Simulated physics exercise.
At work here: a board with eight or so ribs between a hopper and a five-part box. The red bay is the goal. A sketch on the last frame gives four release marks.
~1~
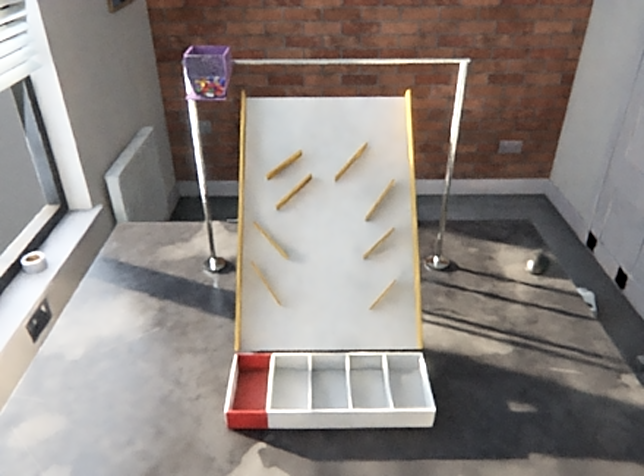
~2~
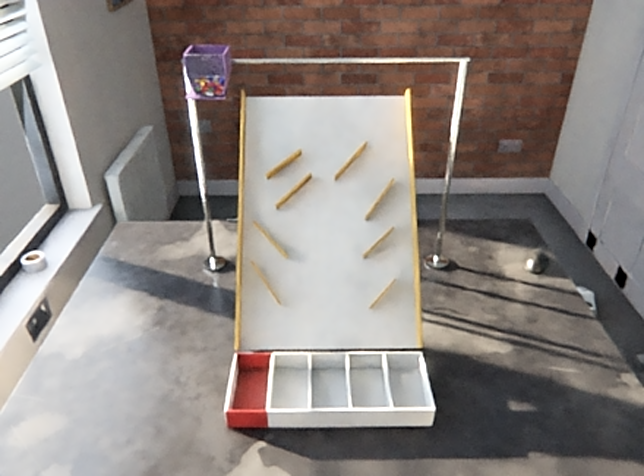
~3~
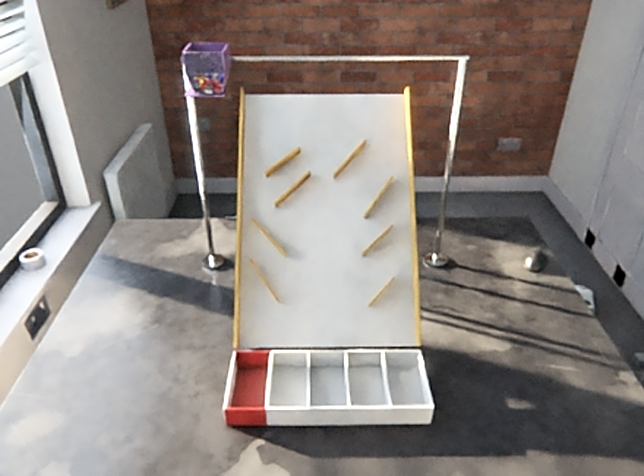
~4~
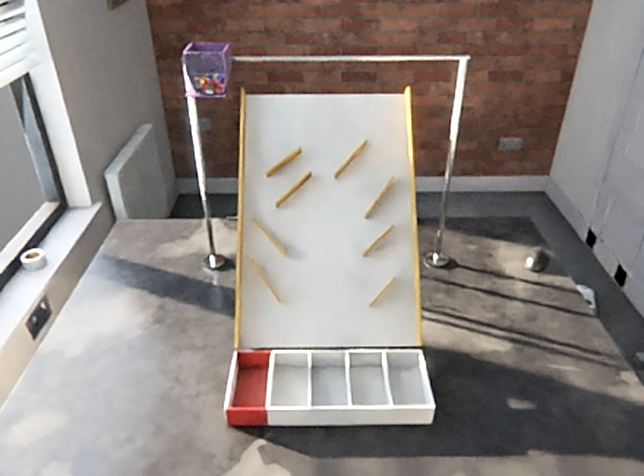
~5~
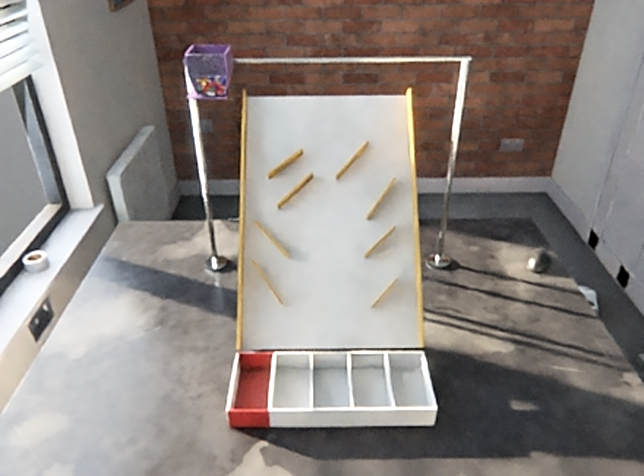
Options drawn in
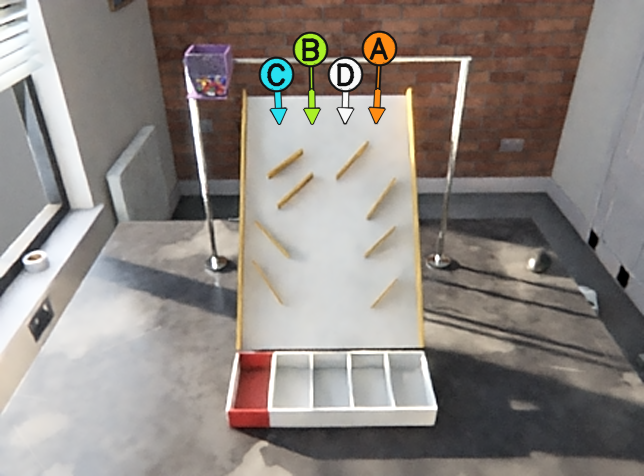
A tilted white board with yellow side rails stands on a grey floor before a red brick wall, seen from the front and slightly above, with a window at left. Slanted yellow ribs line both sides above a five-part box, its leftmost bay red and the others white, while a purple-edged container of small colourful pieces sits upper left on a metal frame. Everything stays in place as the view shifts very slightly.
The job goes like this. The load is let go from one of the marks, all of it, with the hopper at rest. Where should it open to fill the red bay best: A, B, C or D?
C works best here.
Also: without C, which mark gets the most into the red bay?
B.
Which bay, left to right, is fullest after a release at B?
The third.
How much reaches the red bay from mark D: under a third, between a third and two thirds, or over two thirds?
Mark D gives under a third.
On the marked copy, mark A meets the board at (376, 117); mark B meets the board at (312, 118); mark C meets the board at (279, 118); mark D meets the board at (345, 117).
Choosing A, only a few in the red bay, all but a few in other bays, a small share held on the board.
Choosing B, a small share in the red bay, close to two thirds in other bays, a small share held on the board, a small share outside the box.
Choosing C, close to a third in the red bay, close to half in other bays, a small share held on the board.
Choosing D, only a few in the red bay, all but a few in other bays.
